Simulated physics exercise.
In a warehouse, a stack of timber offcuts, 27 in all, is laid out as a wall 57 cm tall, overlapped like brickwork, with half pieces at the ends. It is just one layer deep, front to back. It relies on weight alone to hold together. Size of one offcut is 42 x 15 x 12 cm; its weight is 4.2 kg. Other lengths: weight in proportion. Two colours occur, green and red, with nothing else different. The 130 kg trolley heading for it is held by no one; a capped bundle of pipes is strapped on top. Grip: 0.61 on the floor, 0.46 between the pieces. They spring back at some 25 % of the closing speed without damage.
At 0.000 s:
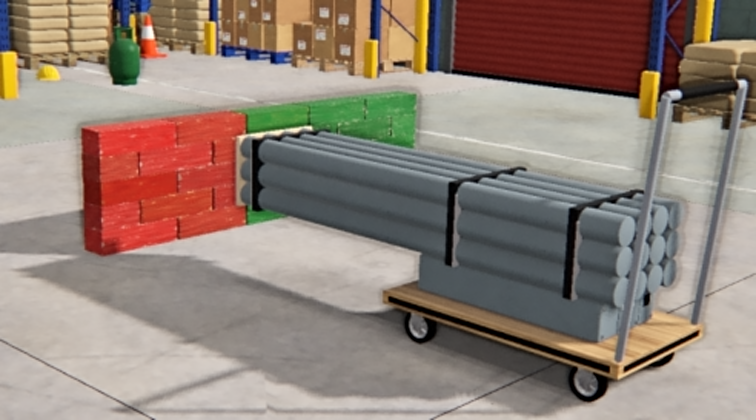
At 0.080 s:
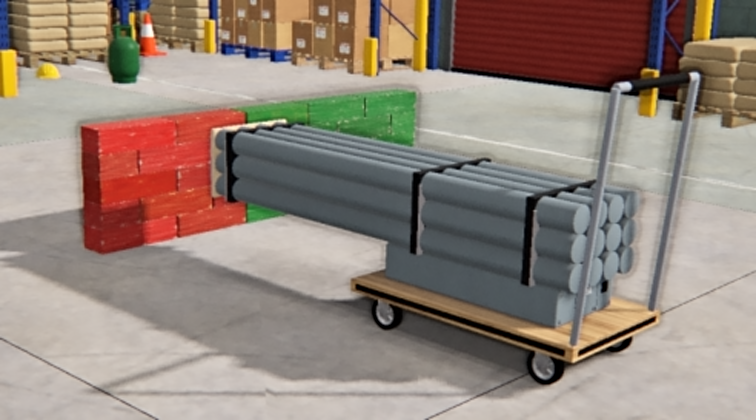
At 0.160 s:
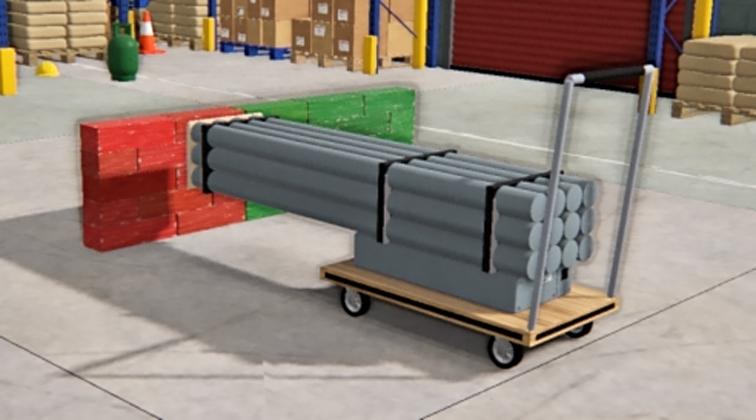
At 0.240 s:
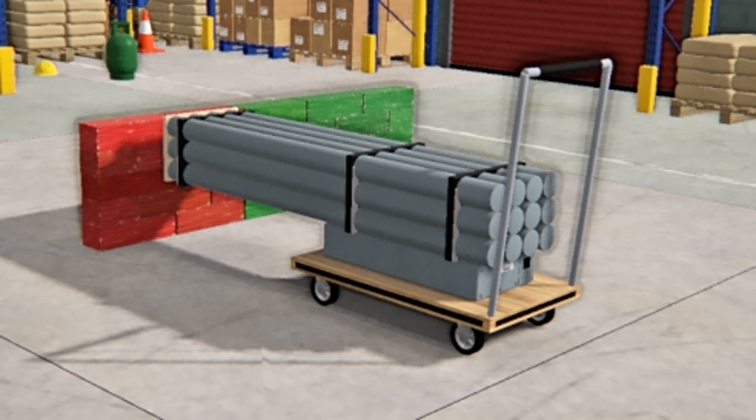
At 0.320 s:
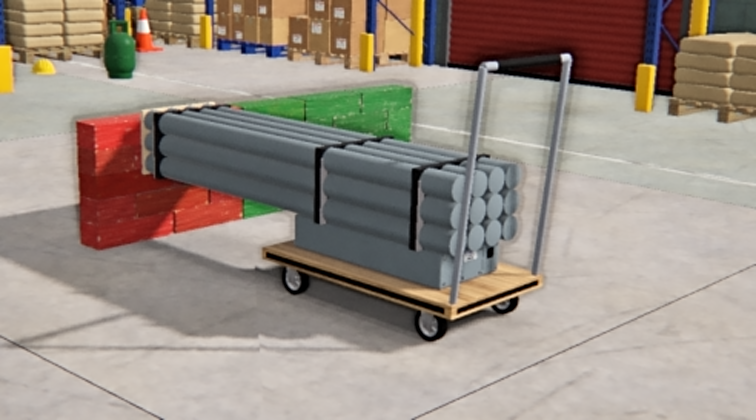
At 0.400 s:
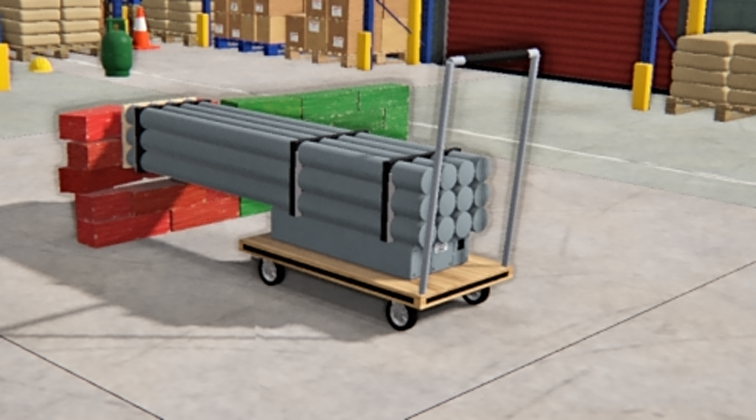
Trolley loaded with strapped grey pipes rolling left across a warehouse floor, then pushing into the red end of a red-and-green wall.
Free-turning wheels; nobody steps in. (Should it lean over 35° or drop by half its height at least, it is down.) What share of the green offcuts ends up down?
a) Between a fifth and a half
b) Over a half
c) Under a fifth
Answer: C.
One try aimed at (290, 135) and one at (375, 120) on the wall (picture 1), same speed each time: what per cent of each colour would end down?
For green it's 50 then 70 per cent, for red 20 then 0 per cent.
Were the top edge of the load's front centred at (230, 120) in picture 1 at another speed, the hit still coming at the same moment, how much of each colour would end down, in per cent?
Down at the end: Green 10 per cent, red 70 per cent.
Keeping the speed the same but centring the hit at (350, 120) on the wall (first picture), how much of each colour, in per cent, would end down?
That would leave green at 70 % and red at 0 %.
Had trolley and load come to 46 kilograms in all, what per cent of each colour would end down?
In that case green comes to 10 and red to 80 percent.
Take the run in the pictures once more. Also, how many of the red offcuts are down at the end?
Down at the finish, red: 9.
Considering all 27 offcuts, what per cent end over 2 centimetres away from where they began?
55 in a hundred.
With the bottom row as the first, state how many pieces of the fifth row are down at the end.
The tally comes to 3.
Around 0.56 s, load 38 cm past the wall's line, still rolling; none of the 15 green offcuts down (6 of 27 in all colours); top green offcut unmoved; top red offcut tipped 20°, 12 cm lower.
Around 0.98 s, load 1.00 m past the wall's line, still rolling; 1 of the 15 green offcuts down (9 of 27 in all colours); top green offcut unmoved; top red offcut upside down.
Around 1.42 s, load 1.41 m past the wall's line, still rolling; 1 of the 15 green offcuts down (10 of 27 in all colours); top green offcut unmoved; top red offcut upside down.
Finally (2.6 s), load 1.52 m past the wall's line, still rolling; 1 of the 15 green offcuts down (10 of 27 in all colours); top green offcut unmoved; top red offcut upside down. That is 7 per cent. Seen by the last camera, middles, top green offcut near (376, 97).
